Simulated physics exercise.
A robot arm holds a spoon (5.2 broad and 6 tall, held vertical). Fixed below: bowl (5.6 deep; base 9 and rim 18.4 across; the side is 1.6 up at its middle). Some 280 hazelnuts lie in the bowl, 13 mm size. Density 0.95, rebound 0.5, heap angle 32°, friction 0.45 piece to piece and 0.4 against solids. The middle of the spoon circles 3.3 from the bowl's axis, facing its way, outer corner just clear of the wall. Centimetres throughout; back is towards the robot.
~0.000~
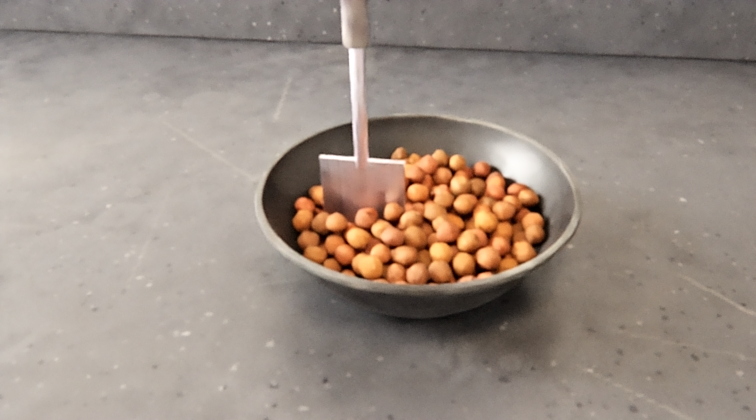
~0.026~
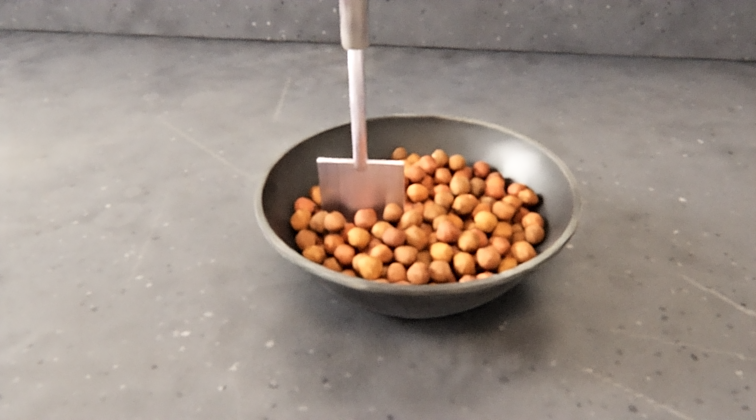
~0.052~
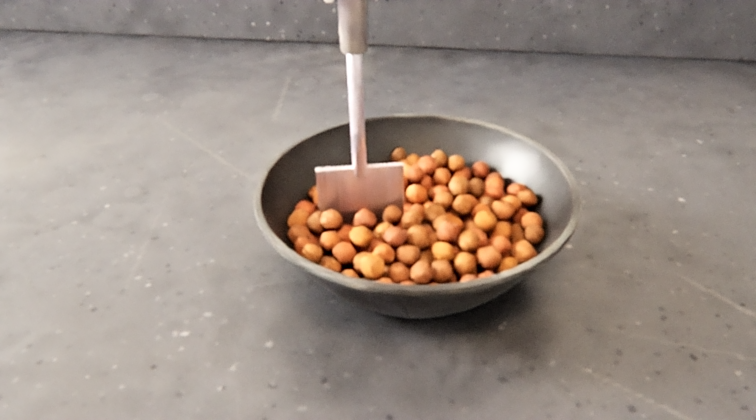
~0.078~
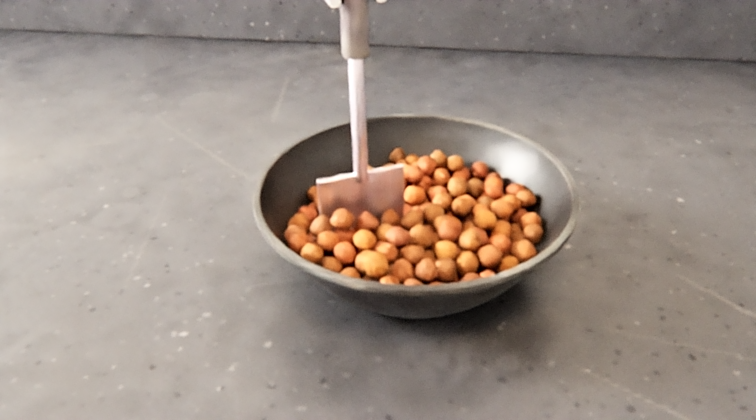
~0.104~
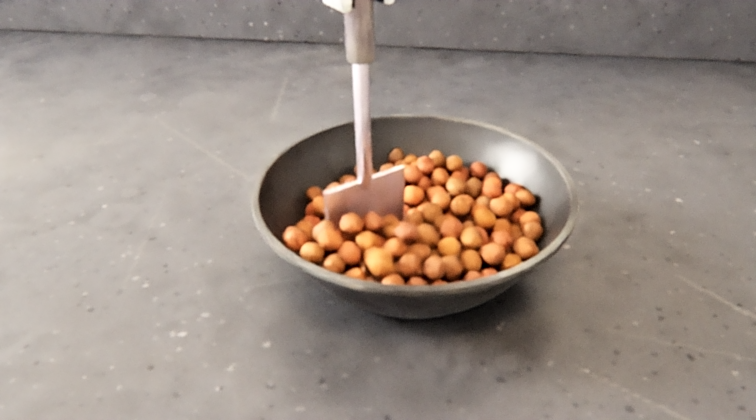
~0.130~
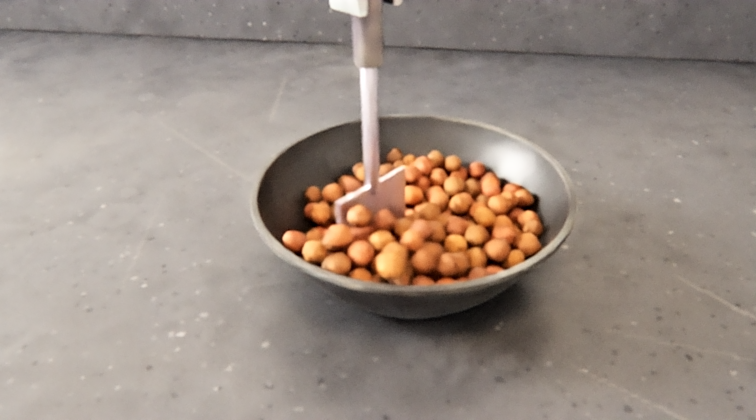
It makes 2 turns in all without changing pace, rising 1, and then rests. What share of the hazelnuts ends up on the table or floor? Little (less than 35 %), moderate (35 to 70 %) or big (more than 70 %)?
On the table or floor the share is little, less than 35 %.
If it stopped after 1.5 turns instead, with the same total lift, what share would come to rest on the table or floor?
Then about 20 per cent.
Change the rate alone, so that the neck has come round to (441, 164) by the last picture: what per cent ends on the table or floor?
About 55 per cent.
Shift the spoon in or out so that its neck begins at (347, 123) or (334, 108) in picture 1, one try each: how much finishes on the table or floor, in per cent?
Some 35 and 30 per cent.
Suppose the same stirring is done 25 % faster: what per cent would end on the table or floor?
In that case some 30 per cent.
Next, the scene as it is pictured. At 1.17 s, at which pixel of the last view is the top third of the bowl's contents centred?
At about (460, 168).
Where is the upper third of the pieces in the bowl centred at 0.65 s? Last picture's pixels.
At about (329, 178).
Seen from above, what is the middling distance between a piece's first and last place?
About 10 cm.
After 0.65 s, 317° round, highest piece 8 above the table; 243 in the bowl, 28 on the table or floor, 4 in flight or on the tool.
After 1.17 s, 219° round, highest piece 7 above the table; 222 in the bowl, 53 on the table or floor.
After 1.63 s, 0° round, highest piece 6 above the table; 215 in the bowl, 60 on the table or floor.
After 2.33 s, 0° round, highest piece 5 above the table; 215 in the bowl, 60 on the table or floor.
In the end, 215 in the bowl, 60 on the table or floor. That is 22 % on the table or floor.
